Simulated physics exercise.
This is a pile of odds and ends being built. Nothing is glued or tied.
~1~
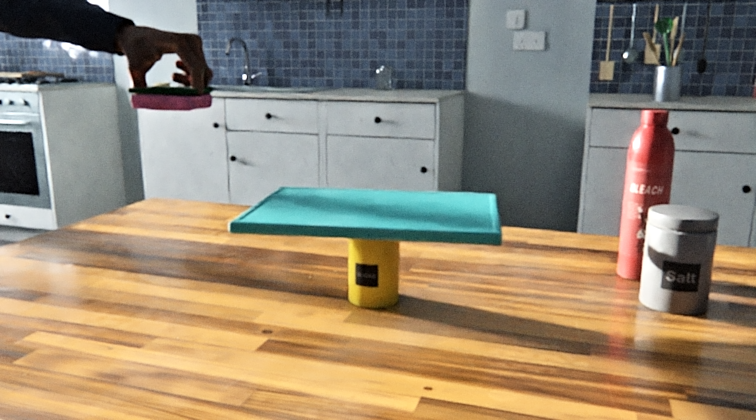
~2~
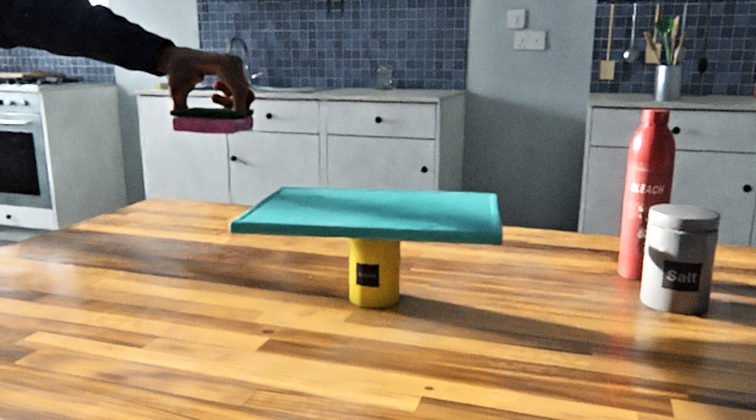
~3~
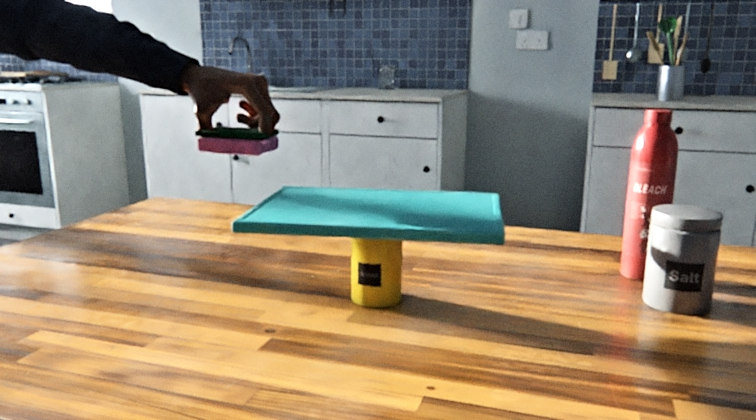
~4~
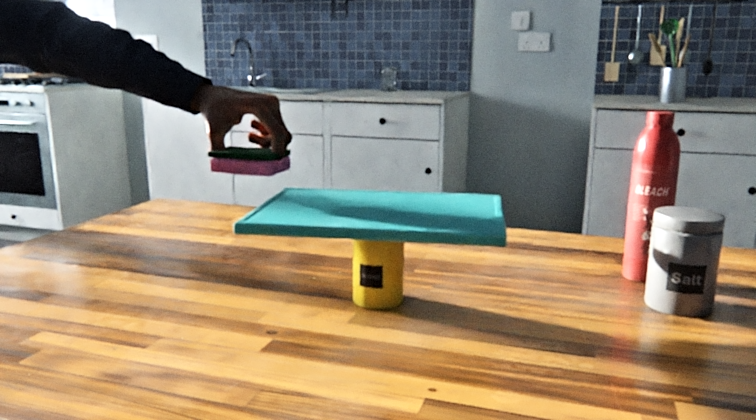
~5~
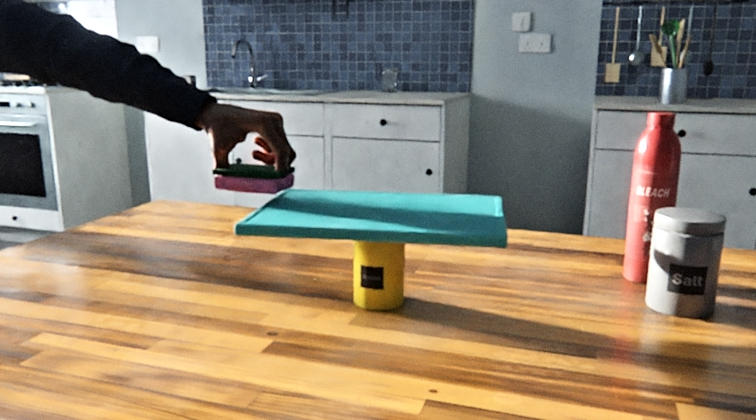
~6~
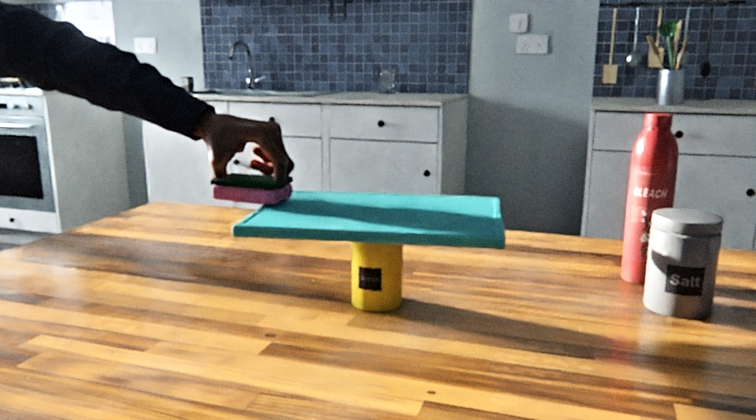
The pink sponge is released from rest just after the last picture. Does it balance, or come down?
Here the pile comes apart.
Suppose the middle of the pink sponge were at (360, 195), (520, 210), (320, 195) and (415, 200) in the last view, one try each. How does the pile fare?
First, it stays up; second, it comes apart; third, it holds; fourth, it stays up.
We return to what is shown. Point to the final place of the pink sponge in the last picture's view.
At about (211, 261).
Then, 0.30 s after the last picture, pink sponge now fallen.
Then, 0.40 s after the last picture, things are still on the move.
Then, 0.50 s after the last picture, as before.
At rest, fallen, pink sponge; the other 4 in place. Seen from the same camera at the end, pink sponge near (211, 261). The pile gives way.
